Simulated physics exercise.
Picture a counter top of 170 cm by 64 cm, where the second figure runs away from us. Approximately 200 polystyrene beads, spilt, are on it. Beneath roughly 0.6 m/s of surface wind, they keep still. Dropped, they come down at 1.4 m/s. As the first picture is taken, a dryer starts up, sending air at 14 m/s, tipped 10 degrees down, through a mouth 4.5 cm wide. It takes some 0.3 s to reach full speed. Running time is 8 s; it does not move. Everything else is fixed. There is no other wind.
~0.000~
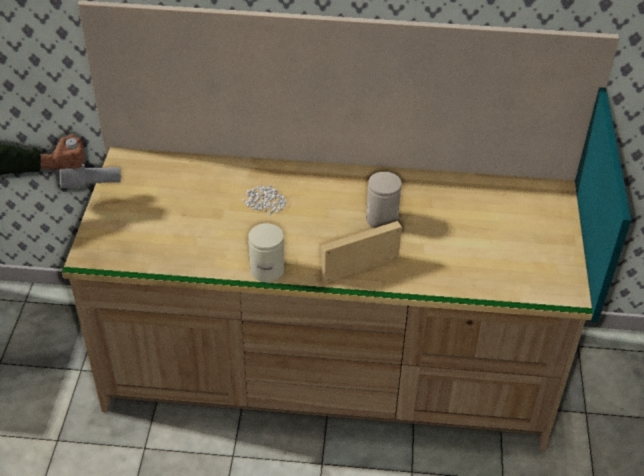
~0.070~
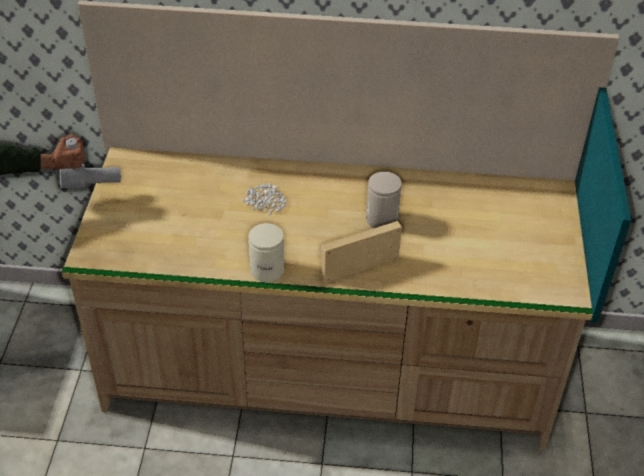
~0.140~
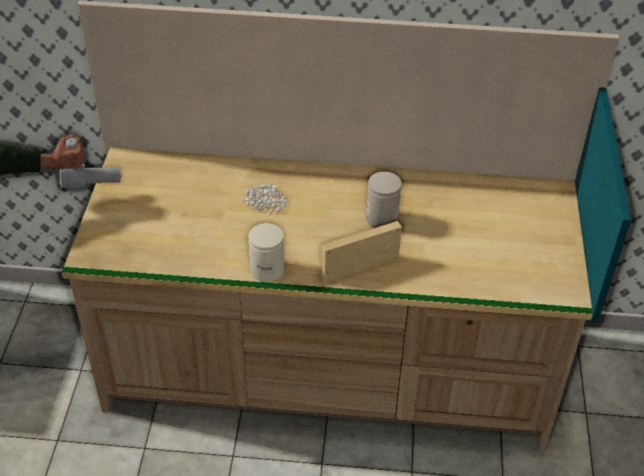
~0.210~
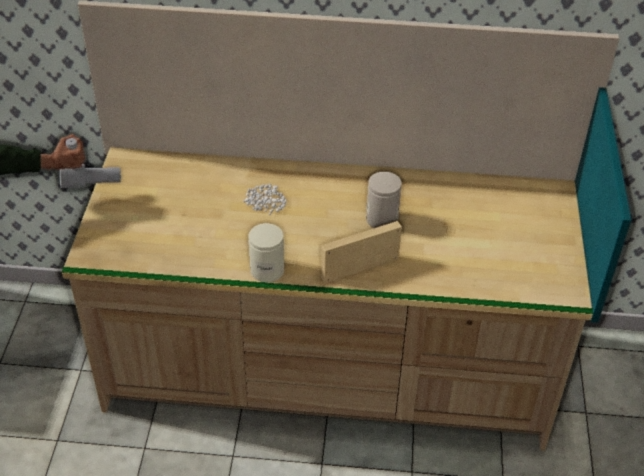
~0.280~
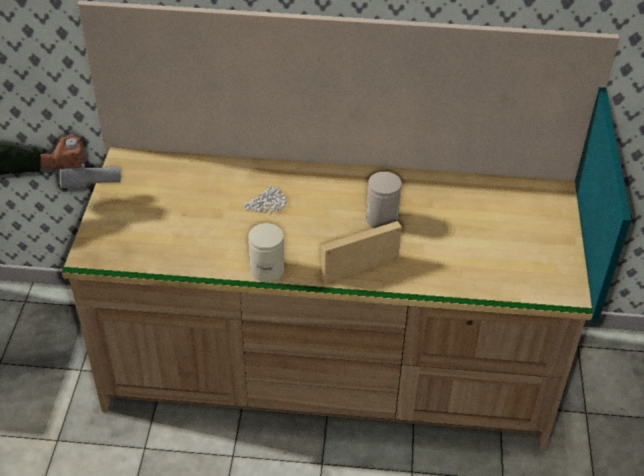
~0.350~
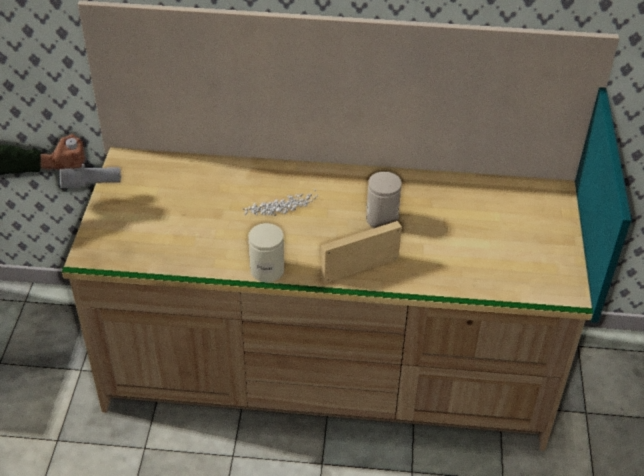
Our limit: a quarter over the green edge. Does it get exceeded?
Most likely the tally past that edge goes beyond a quarter.
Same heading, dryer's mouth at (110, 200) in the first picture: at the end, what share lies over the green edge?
Outcome: Some 60 in a hundred.
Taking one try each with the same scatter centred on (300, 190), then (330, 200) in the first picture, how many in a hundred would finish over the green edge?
In turn: 70 per cent, 80 per cent.
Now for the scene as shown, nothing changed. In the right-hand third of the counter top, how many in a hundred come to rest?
Near 30 %.
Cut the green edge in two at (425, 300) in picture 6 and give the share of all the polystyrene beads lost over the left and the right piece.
Roughly 0 % cross the left stretch, and around 50 % the right stretch.
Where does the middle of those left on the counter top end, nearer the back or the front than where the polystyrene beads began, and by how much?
Toward the near side, roughly 15 cm.
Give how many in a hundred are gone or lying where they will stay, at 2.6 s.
Near 40 %.
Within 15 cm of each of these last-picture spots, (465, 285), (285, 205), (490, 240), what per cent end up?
I would say some 0 %, 0 % and 20 % respectively.
After 1.6 s, 27 % are over the green edge; the middle of those still in play is near (399, 245); 24 % have settled or left.
After 2.6 s, 39 % are over the green edge; the middle of those still in play is near (429, 249); 40 % have settled or left.
After 4.4 s, 42 % are over the green edge; the middle of those still in play is near (450, 248); 46 % have settled or left.
After 8.0 s, at the end, 54 % are over the green edge; the middle of those still in play is near (454, 240).
